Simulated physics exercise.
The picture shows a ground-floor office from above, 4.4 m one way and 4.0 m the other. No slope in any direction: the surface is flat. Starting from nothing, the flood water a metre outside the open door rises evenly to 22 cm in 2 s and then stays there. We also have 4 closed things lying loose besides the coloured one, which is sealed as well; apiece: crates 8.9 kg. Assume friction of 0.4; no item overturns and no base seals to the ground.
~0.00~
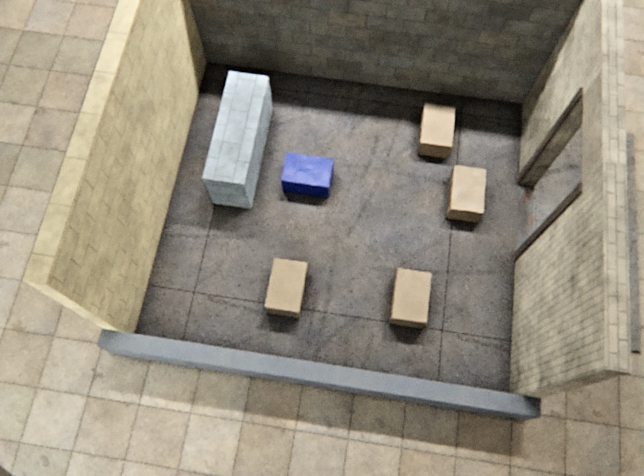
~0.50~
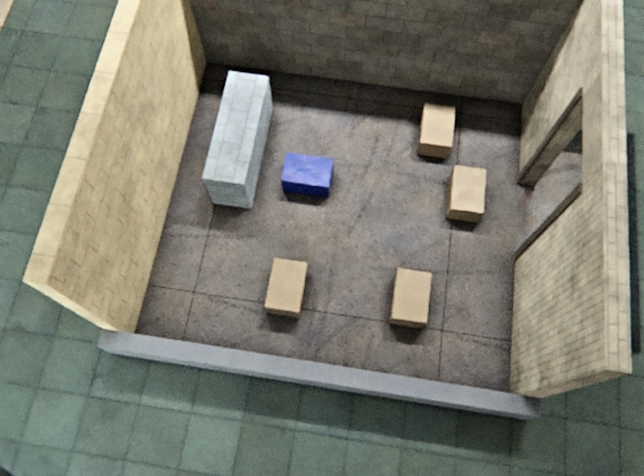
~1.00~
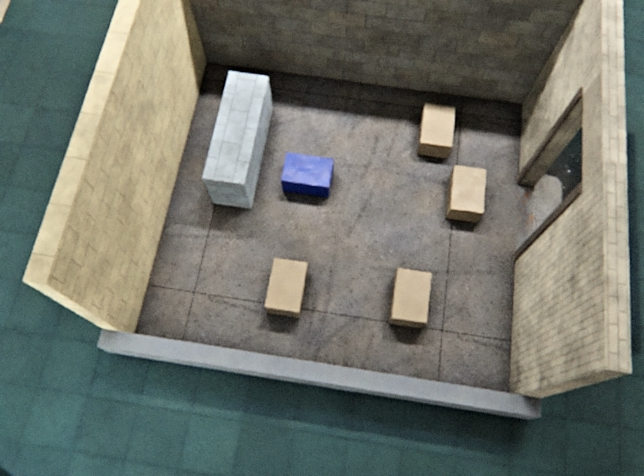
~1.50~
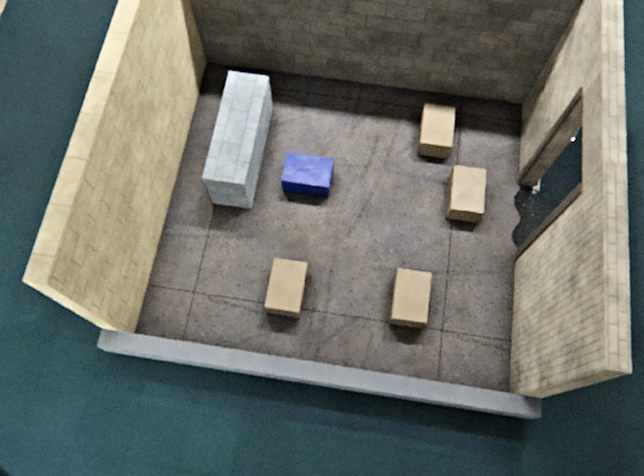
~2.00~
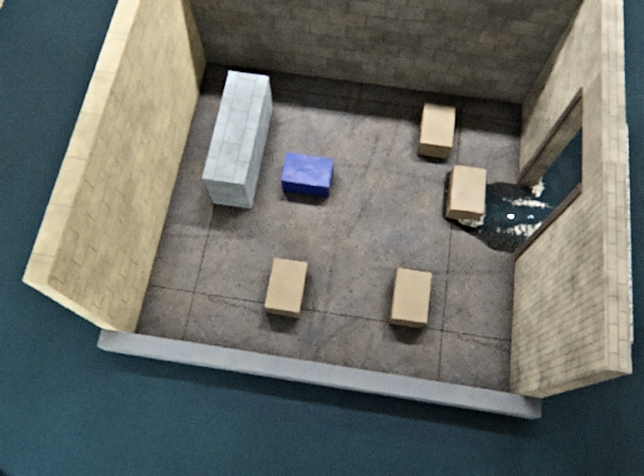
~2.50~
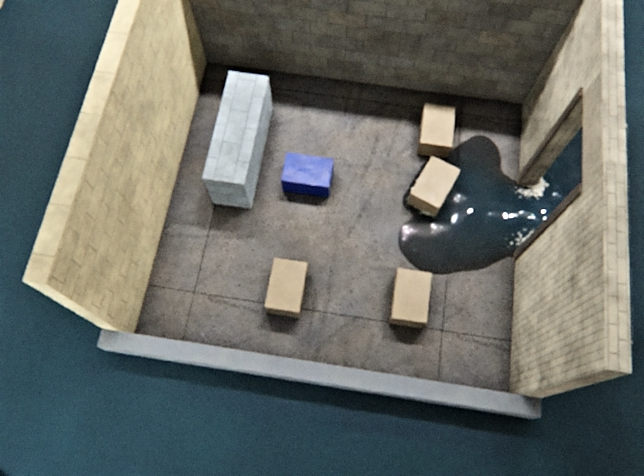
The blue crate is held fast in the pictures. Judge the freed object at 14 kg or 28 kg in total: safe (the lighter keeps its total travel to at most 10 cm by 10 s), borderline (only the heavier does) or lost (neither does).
Borderline.
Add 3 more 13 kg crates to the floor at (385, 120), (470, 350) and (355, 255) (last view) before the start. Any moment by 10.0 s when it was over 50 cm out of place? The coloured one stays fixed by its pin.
One by one: Too far, not far enough and too far.
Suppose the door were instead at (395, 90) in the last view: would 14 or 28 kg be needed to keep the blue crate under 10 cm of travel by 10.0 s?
If so, only the heavier one succeeds.
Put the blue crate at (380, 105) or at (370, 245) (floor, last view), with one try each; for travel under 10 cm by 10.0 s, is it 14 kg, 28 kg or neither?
Result, try 1: Heavy passes, light fails; try 2: Heavy passes, light fails.
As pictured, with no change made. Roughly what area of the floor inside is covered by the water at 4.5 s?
About 13 m2 is covered.
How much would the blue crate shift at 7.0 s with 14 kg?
I'd put it at about 40 cm.
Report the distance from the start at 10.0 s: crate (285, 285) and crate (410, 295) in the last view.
They've ended up 120 cm and 50 cm away, in that order.
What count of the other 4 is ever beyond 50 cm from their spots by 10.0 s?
The answer here is 4.
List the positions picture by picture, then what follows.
The blue crate at (308, 170), on the bottom; 0.0 m2 under water; 0 of 5 have shifted, in the first frame.
The blue crate at (308, 170) rests on the ground; 0.0 m2 under water; 0 of 5 have shifted, in the second frame.
The blue crate at (308, 170), on the bottom; water covers 0.0 m2; 0 of 5 have shifted, in the third frame.
The blue crate at (308, 170) rests on the ground; 0.0 m2 under water; 0 of 5 have shifted, in the fourth frame.
The blue crate at (308, 170) rests on the ground; 0.5 m2 under water; 0 of 5 have shifted, in the fifth frame.
The blue crate at (308, 170), on the bottom; water covers 1.9 m2; 1 of 5 have shifted, in the sixth frame.
After 3.5 s the blue crate would be 5 cm from its start with 14 kg and 1 cm from its start with 28 kg; 1 cm of water round it then.
After 4.5 s the blue crate would be 25 cm from its start with 14 kg and 1 cm from its start with 28 kg; 3 cm of water round it then.
After 7.0 s the blue crate would be 43 cm from its start with 14 kg and 1 cm from its start with 28 kg; 6 cm of water round it then.
After 10.0 s the blue crate would be 199 cm from its start with 14 kg and 1 cm from its start with 28 kg; 8 cm of water round it then.
